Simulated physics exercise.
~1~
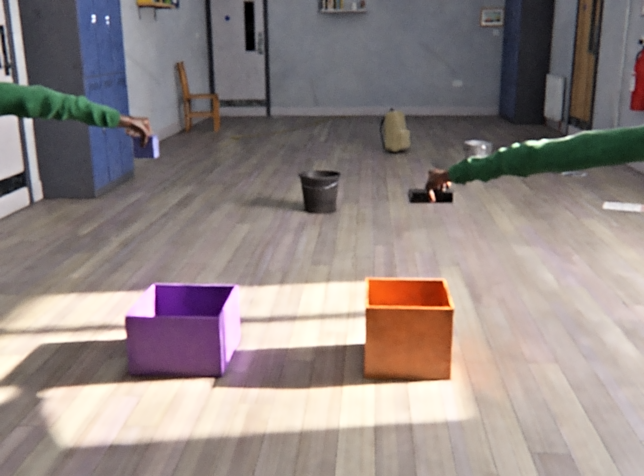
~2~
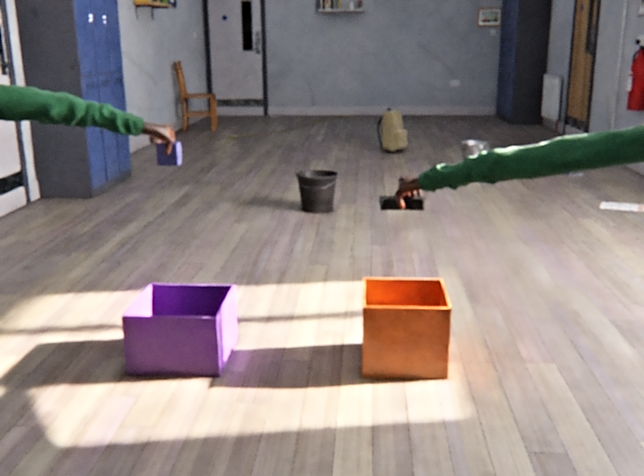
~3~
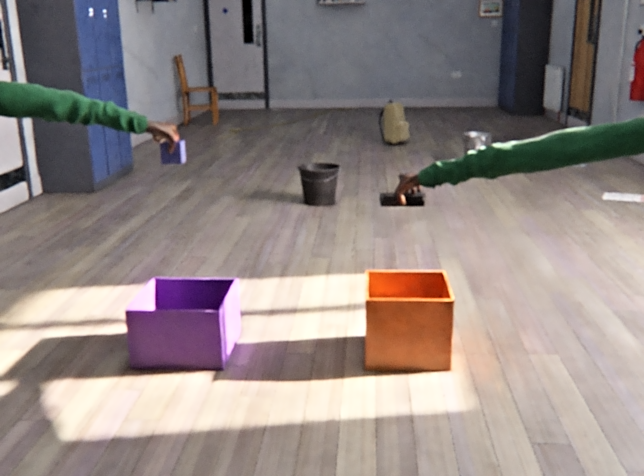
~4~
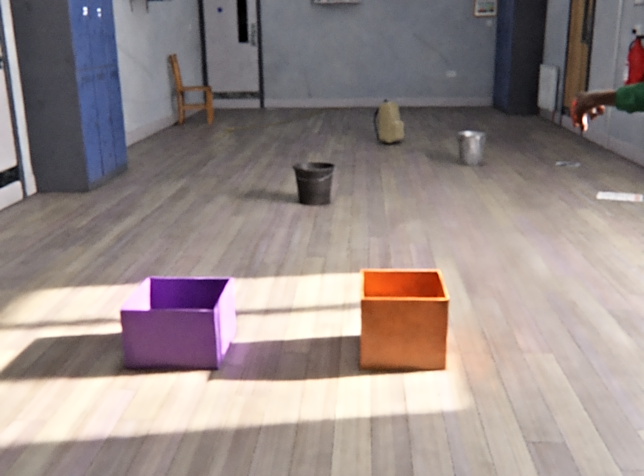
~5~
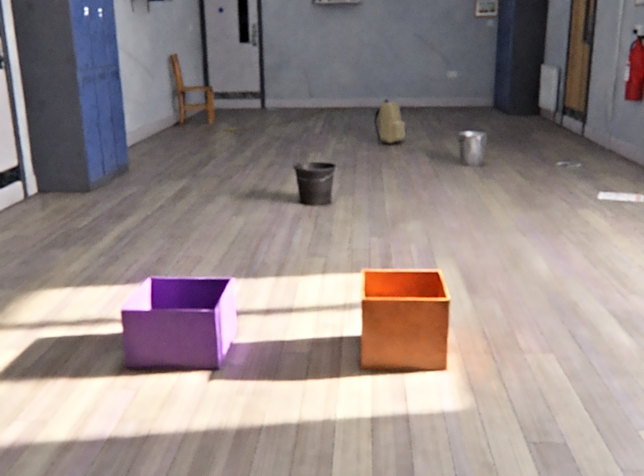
At first, two green-sleeved arms reach in from either side of a wood-floored room, the left hand holding a small blue block and the right a flat black case, with an open purple box and an open orange box standing below. The left hand shifts slightly right while the right hand moves a little left. Both then hold almost still. Next the hands let go and draw back, the right one still visible at the edge as the block and case drop out of sight. Finally the arms are gone, and both objects rest hidden inside the unmoved boxes.
